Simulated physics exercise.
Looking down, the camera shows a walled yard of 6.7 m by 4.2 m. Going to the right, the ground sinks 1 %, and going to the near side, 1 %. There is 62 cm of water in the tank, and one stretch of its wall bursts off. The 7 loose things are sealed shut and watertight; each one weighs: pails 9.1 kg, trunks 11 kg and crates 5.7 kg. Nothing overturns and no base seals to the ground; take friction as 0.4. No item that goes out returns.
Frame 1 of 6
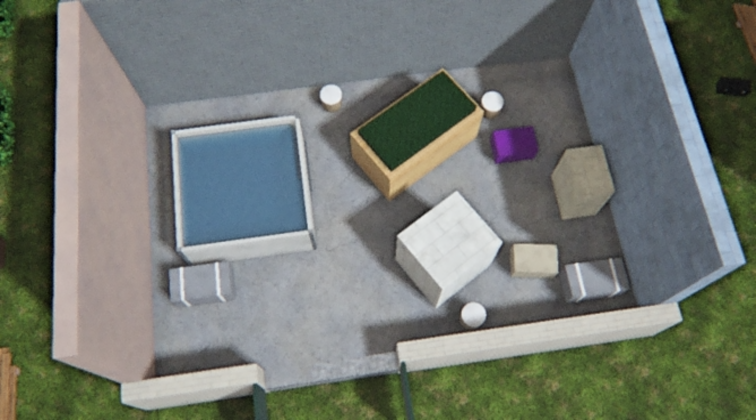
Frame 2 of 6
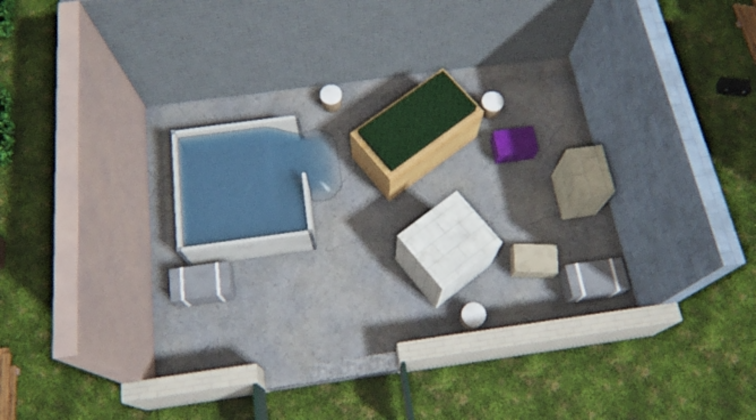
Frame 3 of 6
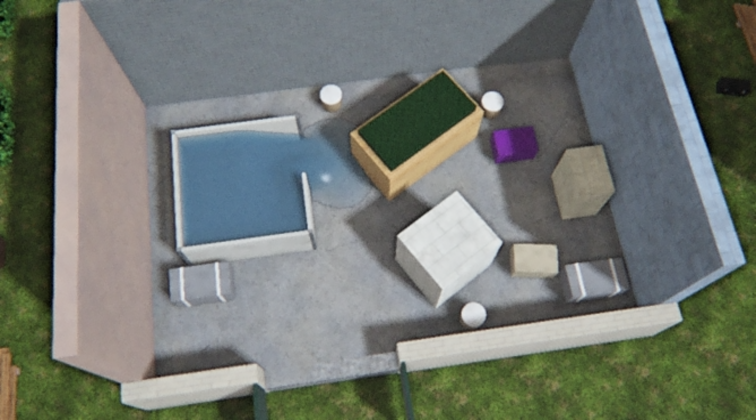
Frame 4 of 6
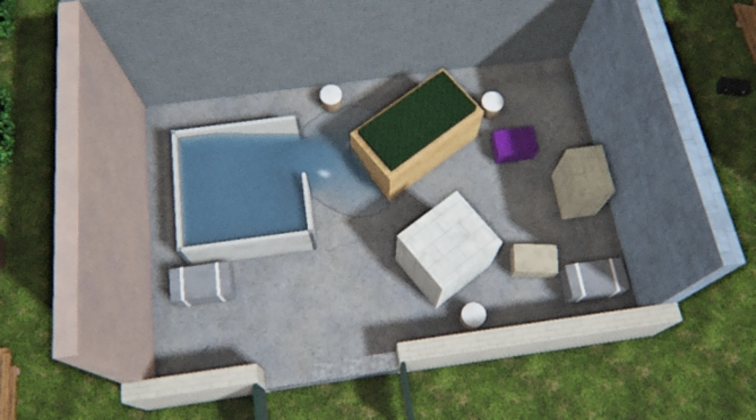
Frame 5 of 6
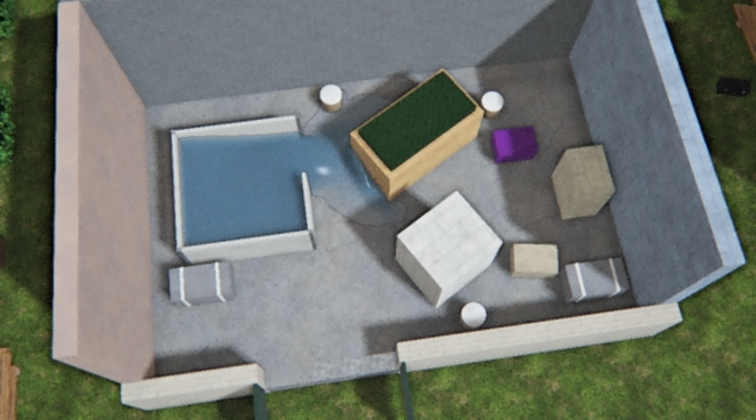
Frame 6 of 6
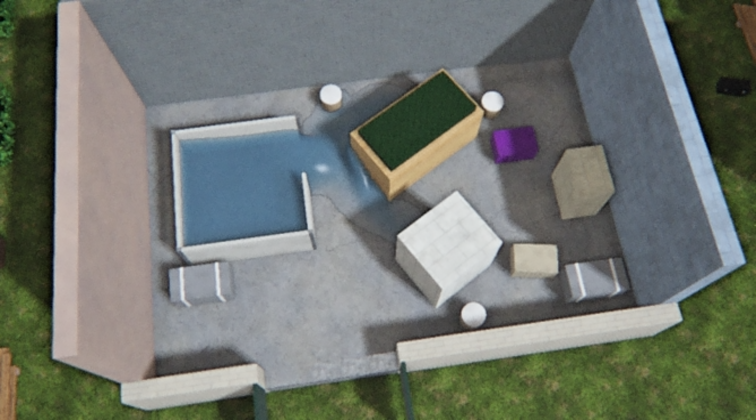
In the video, a walled yard holds a water-filled tank, a purple crate and other boxes. A stretch of the tank's right wall gives way, and water spreads rightward to the green-topped box while the objects stay still.
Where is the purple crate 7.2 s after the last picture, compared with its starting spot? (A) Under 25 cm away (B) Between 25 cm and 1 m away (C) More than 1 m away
C.
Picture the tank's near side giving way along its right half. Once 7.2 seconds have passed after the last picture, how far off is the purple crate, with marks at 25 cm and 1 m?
Outcome for the purple crate: No real movement.
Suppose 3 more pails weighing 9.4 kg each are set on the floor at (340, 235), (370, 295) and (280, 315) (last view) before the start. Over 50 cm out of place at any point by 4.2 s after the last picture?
Note, same order as listed: Inside the limit, beyond the limit, inside the limit.
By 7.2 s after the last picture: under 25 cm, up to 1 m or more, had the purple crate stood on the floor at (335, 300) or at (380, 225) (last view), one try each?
I'd expect that it gets borne away first and gets borne away second.
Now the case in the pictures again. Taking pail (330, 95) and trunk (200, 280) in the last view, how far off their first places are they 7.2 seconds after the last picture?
In turn: 80 cm, 0 cm.
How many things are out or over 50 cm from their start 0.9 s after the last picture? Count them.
I make it 0 by then.
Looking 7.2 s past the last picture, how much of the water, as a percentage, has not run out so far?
Still held: Near 84 %.
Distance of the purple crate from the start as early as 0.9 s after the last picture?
Roughly 0 centimetres by that point.
Then, 0.9 s after the last picture the purple crate is near (516, 141), 0.0 m from its start, aground; 0 of 7 are out; 0 afloat.
Then, 2.8 s after the last picture the purple crate is near (533, 145), 0.3 m from its start, afloat; 0 of 7 are out; 1 afloat.
Then, 4.8 s after the last picture the purple crate is near (540, 139), 0.3 m from its start, afloat; 0 of 7 are out; 3 afloat.
Then, 7.2 s after the last picture the purple crate is near (486, 216), 1.3 m from its start, afloat; 0 of 7 are out; 3 afloat.
